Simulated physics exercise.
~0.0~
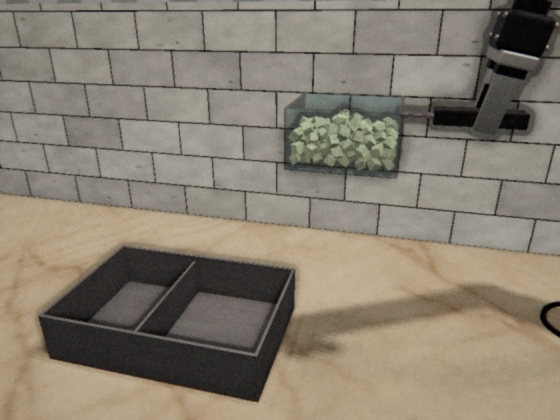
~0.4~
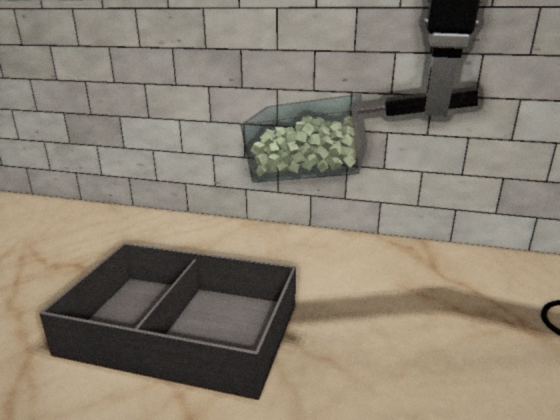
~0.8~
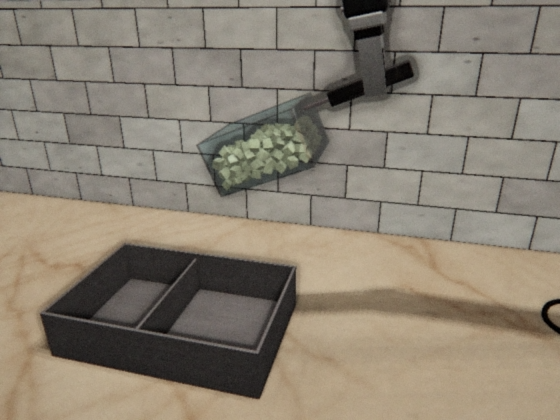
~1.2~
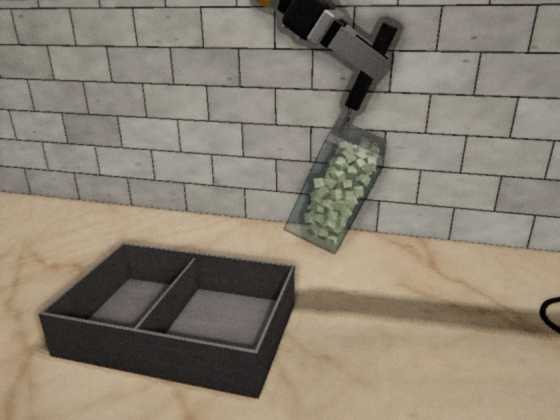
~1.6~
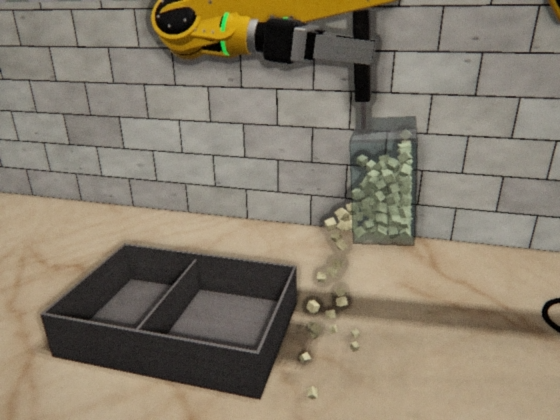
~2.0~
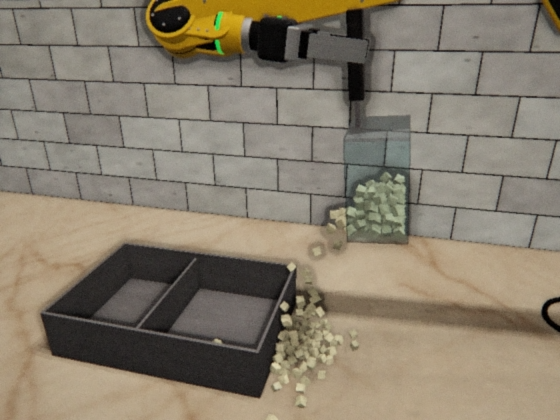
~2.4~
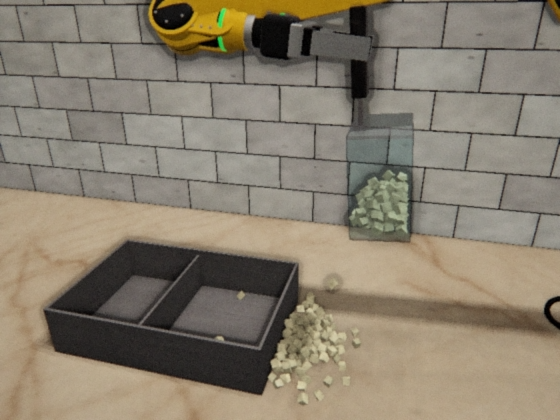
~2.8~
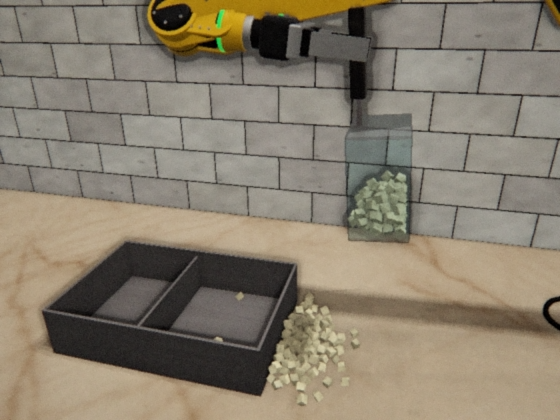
A robot arm tips a clear box, spilling pale cubes mostly beside the divided black crate.
